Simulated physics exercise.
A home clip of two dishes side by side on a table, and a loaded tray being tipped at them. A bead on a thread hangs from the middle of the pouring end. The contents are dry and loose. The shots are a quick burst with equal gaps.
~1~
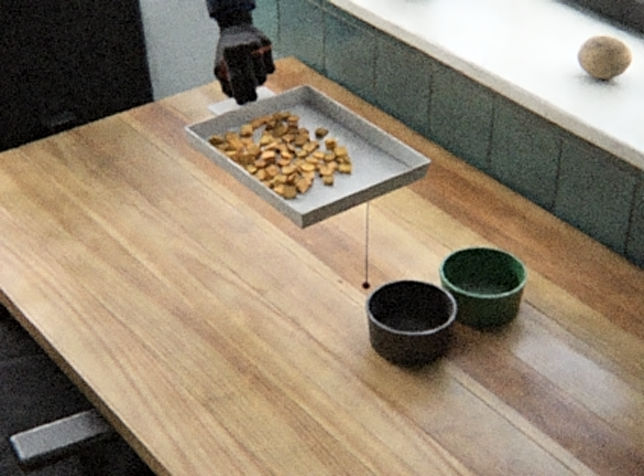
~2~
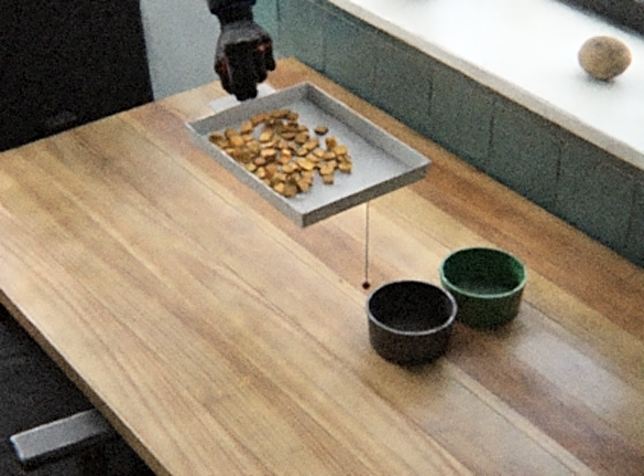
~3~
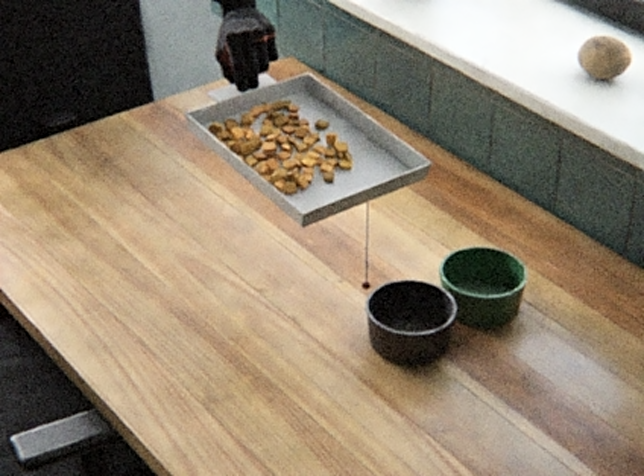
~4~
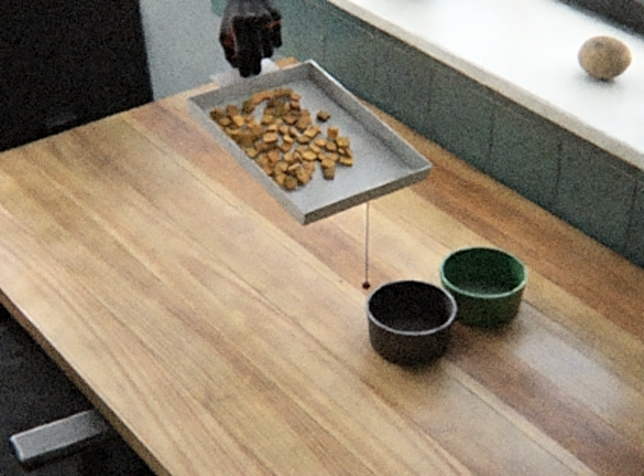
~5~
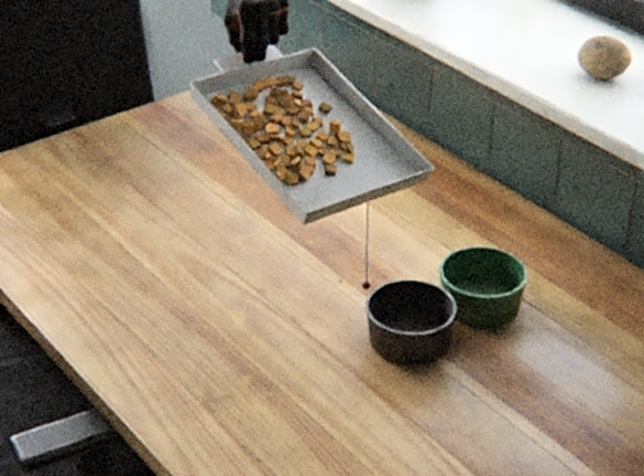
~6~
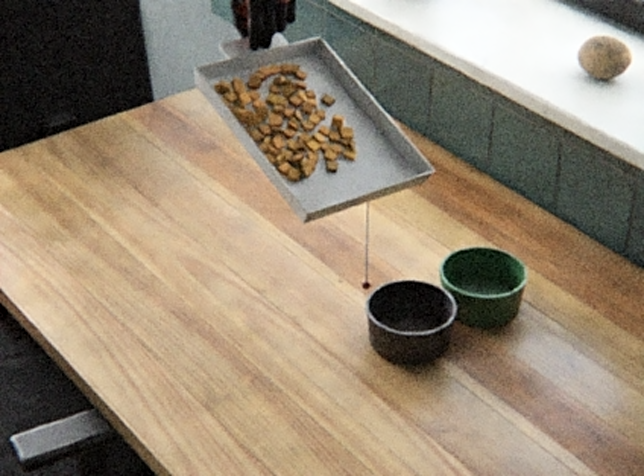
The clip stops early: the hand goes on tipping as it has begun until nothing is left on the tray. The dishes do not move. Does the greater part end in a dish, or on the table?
In the dishes lies the larger part of it.
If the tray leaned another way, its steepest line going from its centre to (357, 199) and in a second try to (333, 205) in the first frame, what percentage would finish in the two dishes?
Roughly 40 per cent, and 10 per cent.
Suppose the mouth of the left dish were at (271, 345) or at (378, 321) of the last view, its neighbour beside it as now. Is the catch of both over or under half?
At the first place below a half, at the second above a half.
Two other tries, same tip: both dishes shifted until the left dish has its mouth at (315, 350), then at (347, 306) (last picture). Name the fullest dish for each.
The first try: The right dish. The second: The dish on the right.
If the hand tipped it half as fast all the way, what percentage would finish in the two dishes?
It comes to 70 per cent or so.
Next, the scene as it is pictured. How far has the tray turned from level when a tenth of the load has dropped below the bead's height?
Near 80 degrees.
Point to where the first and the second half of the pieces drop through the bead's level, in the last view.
First near (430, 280), later near (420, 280).
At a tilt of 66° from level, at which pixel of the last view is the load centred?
At about (385, 182).
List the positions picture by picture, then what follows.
The first frame shows corners of the pouring end (303, 211) and (426, 160), level; middle of the load (270, 155), cereal squares; left dish (439, 342); right dish (512, 305); bead on its thread (366, 285).
The second frame shows corners of the pouring end (303, 211) and (426, 161), level; middle of the load (270, 153).
The third frame shows corners of the pouring end (304, 211) and (427, 162), tipped barely, lowest at the right corner; middle of the load (271, 147).
The fourth frame shows corners of the pouring end (306, 210) and (429, 164), tipped a little, lowest at the right corner; middle of the load (272, 137).
The fifth frame shows corners of the pouring end (307, 210) and (430, 167), tipped clearly, lowest at the right corner; middle of the load (274, 128).
The sixth frame shows corners of the pouring end (309, 210) and (431, 169), tipped clearly, lowest at the right corner; middle of the load (294, 122); left dish (439, 342); right dish (512, 305).
Just after the last frame, tray tipped steeply; almost all on the tray; about a tenth in the air.
A moment on, tray tipped past a quarter turn; roughly two thirds on the tray; about a tenth in the left dish; about a tenth in the right dish; about a tenth outside both; about a tenth in the air.
Further on, tray tipped past a quarter turn; roughly two thirds in the left dish; about a tenth in the right dish; roughly a third outside both.
When it is over, tray tipped past a quarter turn; roughly two thirds in the left dish; about a tenth in the right dish; roughly a third outside both.
